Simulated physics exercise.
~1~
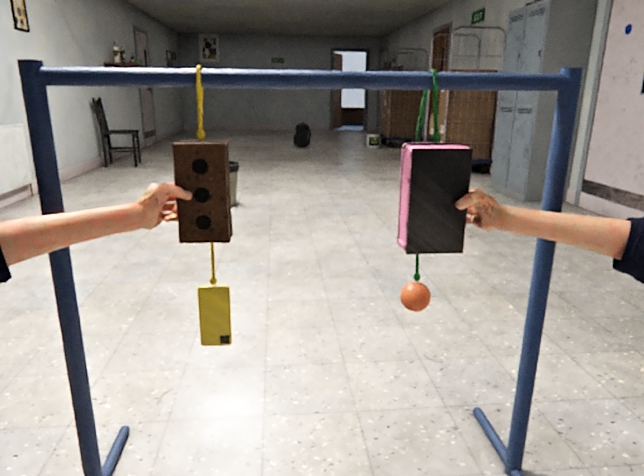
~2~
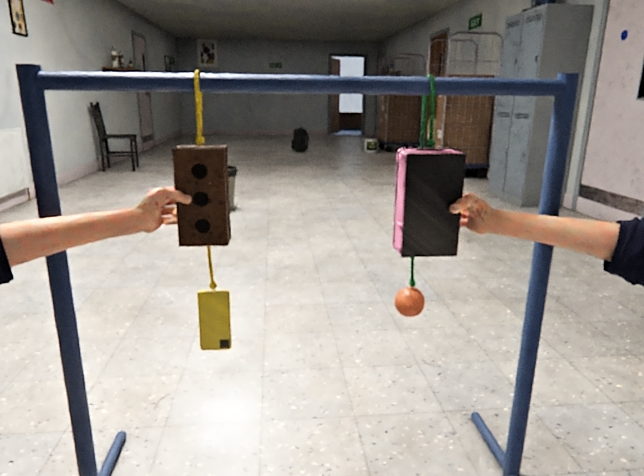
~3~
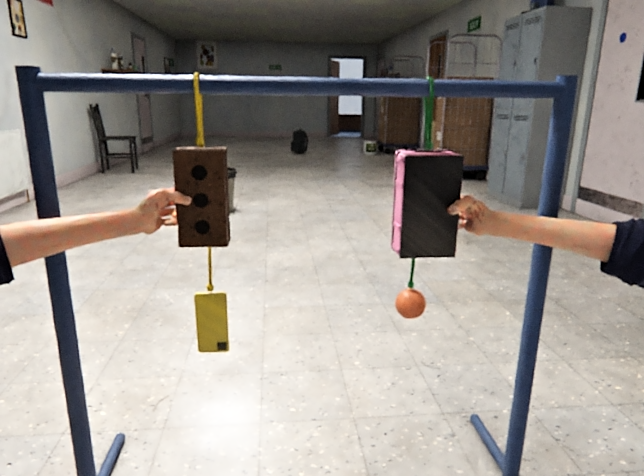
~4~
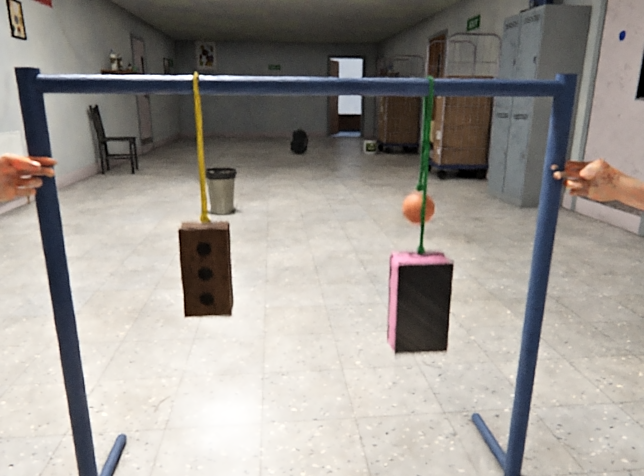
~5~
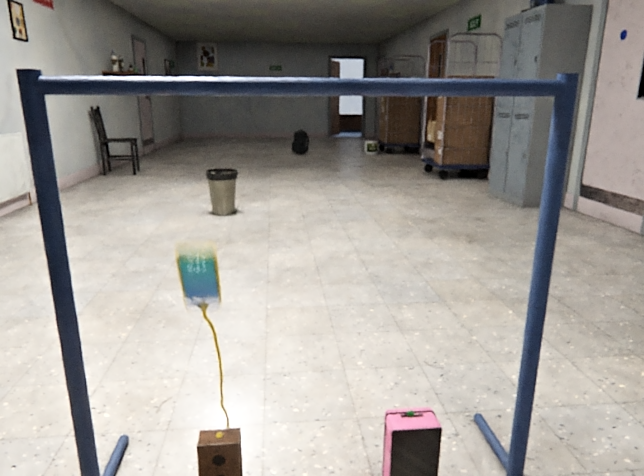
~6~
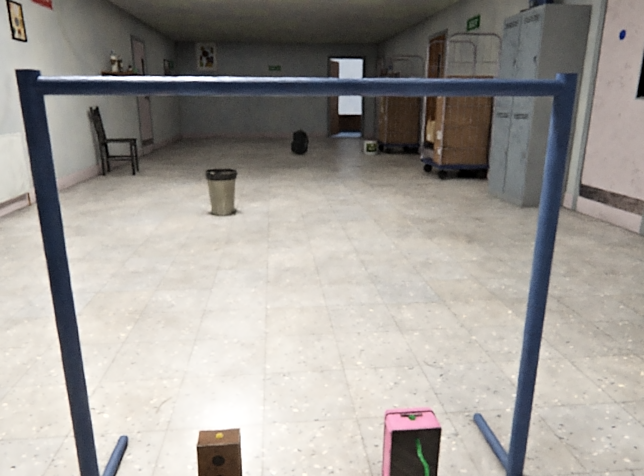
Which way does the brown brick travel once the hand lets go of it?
The brown brick moves down, dropping from below the rail until it is on the floor.
